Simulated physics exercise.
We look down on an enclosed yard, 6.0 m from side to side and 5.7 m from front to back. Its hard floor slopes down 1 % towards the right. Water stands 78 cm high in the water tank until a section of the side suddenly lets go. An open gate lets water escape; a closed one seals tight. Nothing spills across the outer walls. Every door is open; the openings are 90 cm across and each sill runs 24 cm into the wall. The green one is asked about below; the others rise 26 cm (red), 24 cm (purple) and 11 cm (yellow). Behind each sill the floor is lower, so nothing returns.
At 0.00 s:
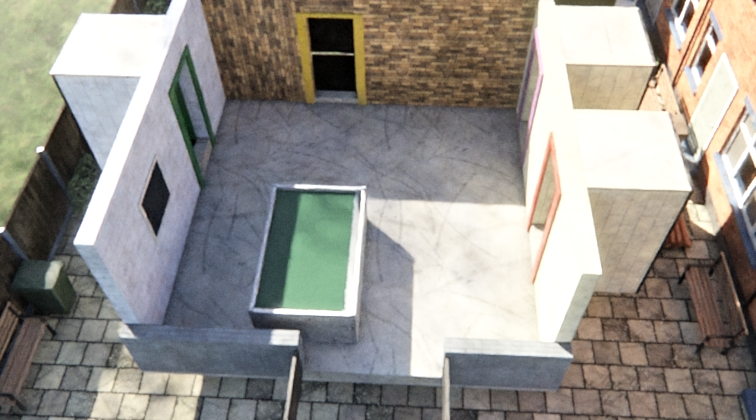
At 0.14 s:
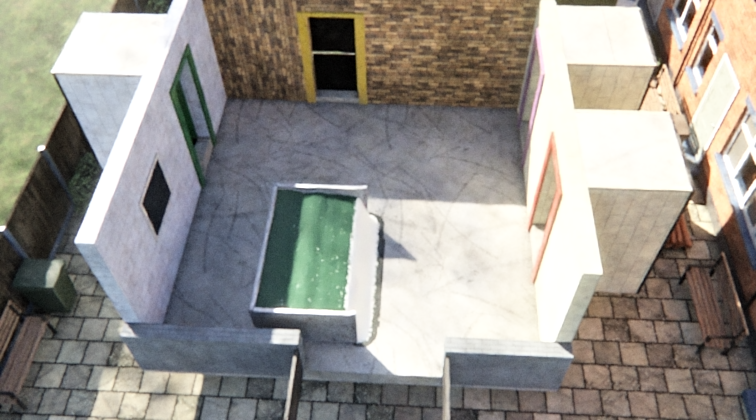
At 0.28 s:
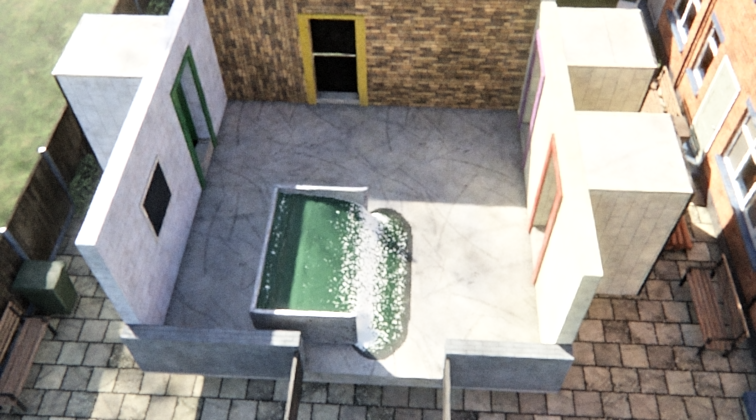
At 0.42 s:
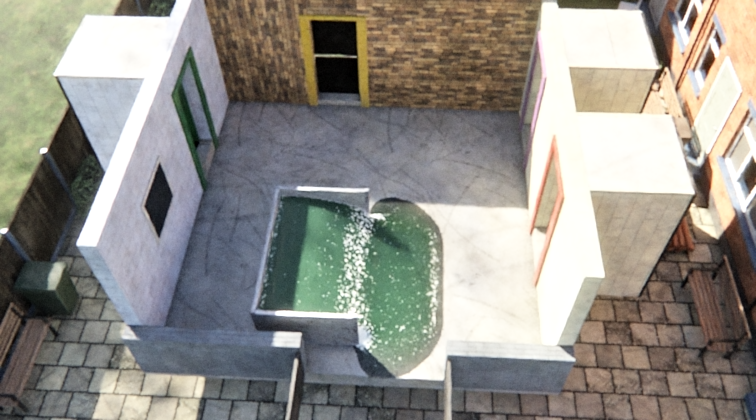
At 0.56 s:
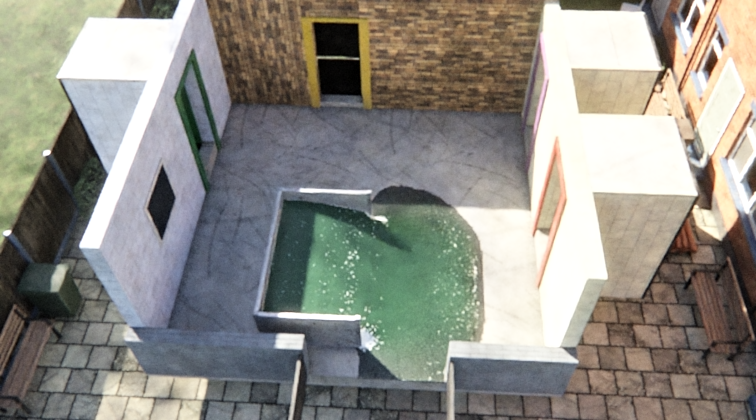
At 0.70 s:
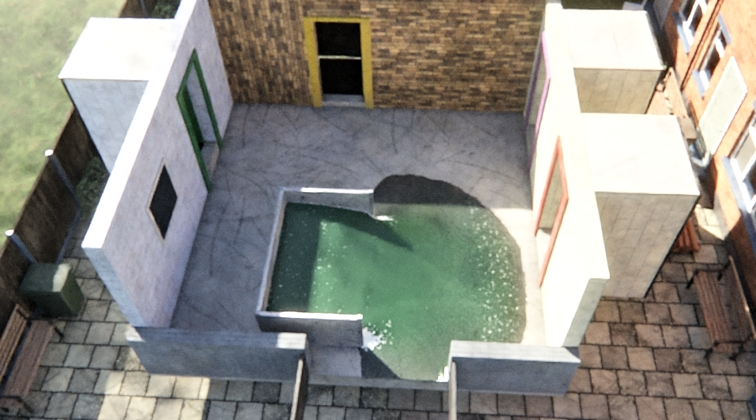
Enclosed yard seen from above, with green water bursting from the right side of a tank and spreading across the grey floor.
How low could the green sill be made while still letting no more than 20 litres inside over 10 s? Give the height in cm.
Some 6.5 cm above the ground.
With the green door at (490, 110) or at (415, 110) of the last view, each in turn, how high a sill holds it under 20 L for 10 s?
Roughly 23 and 10.0 cm.
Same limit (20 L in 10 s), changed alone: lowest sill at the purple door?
About 14.5 cm at purple.
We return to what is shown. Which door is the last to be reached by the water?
It is the green one.
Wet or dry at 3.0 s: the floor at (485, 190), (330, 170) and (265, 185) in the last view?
In turn: Flooded, dry, still dry.
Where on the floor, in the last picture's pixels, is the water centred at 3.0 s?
At about (459, 250).
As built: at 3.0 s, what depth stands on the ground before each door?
Depths in cm: Red 24, green 0, purple 12, yellow 0.
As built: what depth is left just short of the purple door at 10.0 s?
Some 7.5 cm.
After 1.4 s water covers 40 % of the floor, deepest (54 cm) near (546, 361); it has not reached the green door.
After 3.0 s water covers 45 % of the floor, deepest (34 cm) near (522, 116); it has not reached the green door.
After 10.0 s water covers 95 % of the floor, deepest (12 cm) near (223, 344); 6 cm at the green door, 0 litres in over its 27 cm sill.
At the green door as built, the water arrived by 5.4 s and peaked near 11 cm at 5.8 s.
Run again over the same 10 s with other heights there, 32 litres in over 5 cm, 8 litres over 8 cm. The limit of 20 litres is kept from about 6.5 cm up.
